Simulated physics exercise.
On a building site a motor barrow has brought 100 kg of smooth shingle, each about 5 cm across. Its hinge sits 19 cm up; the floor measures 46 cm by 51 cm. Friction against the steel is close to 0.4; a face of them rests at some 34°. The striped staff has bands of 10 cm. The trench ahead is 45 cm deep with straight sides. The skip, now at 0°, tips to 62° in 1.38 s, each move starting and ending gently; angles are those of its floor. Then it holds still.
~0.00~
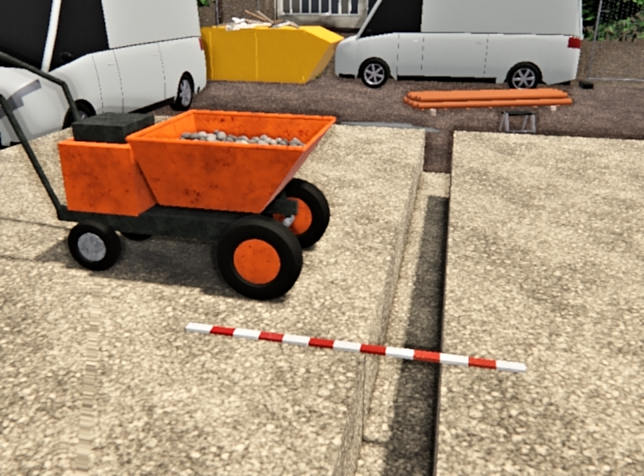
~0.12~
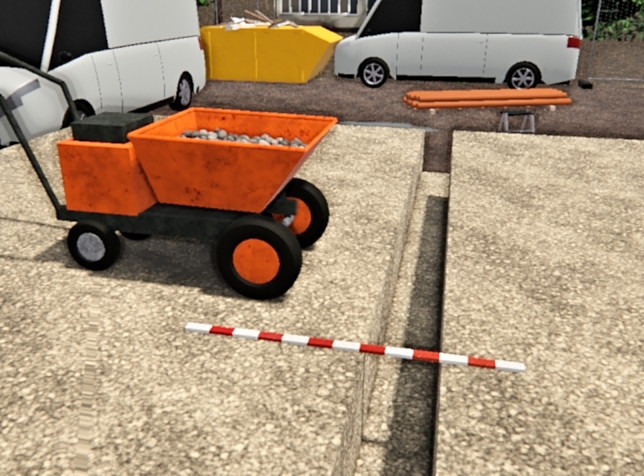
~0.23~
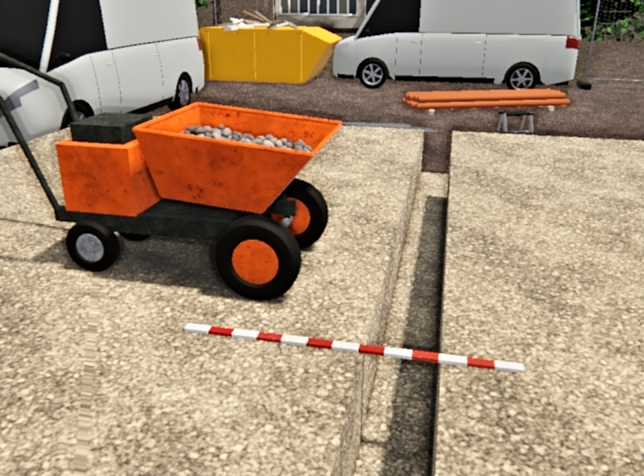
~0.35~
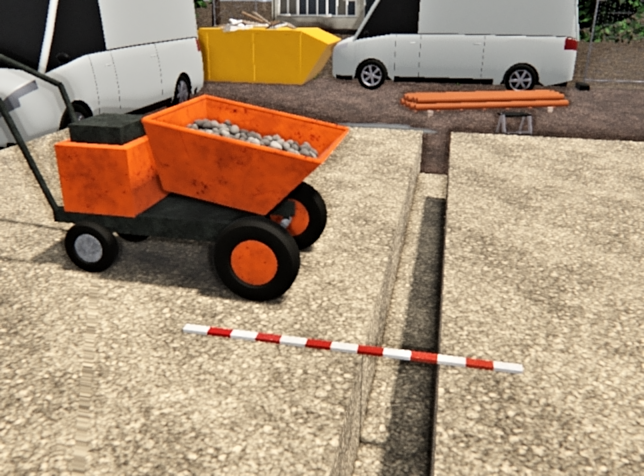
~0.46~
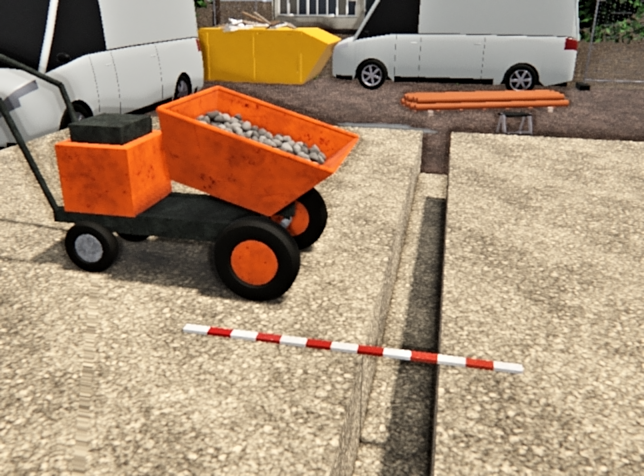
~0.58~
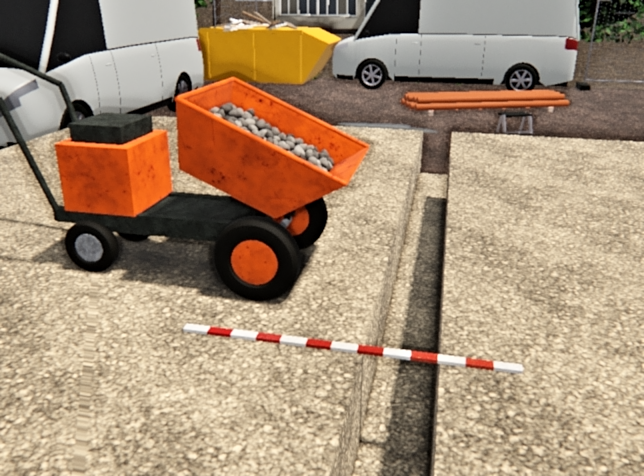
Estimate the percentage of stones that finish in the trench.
Roughly 79 per cent ends in the trench.
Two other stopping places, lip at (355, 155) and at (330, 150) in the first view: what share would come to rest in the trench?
About 35 and 55 per cent.
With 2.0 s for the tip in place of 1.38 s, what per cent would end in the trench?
In that case some 80 per cent.
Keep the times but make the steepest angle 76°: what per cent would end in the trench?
It would be near 90 per cent.
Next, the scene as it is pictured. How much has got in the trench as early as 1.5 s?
About 20 per cent by then.
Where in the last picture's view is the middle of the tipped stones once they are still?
Their middle is at about (411, 351).
After 1.0 s the floor is at 52°; 100 % in the skip; the foremost stones are at (372, 215).
After 1.5 s the floor is at 62°; 76 % in the skip, 22 % in the trench, 2 % past the trench; the foremost stones are at (459, 297).
After 1.8 s the floor is at 62°; 49 % in the skip, 43 % in the trench, 8 % past the trench; the foremost stones are at (516, 291).
After 3.8 s the floor is at 62°; 13 % in the skip, 79 % in the trench, 8 % past the trench; the foremost stones are at (553, 285).
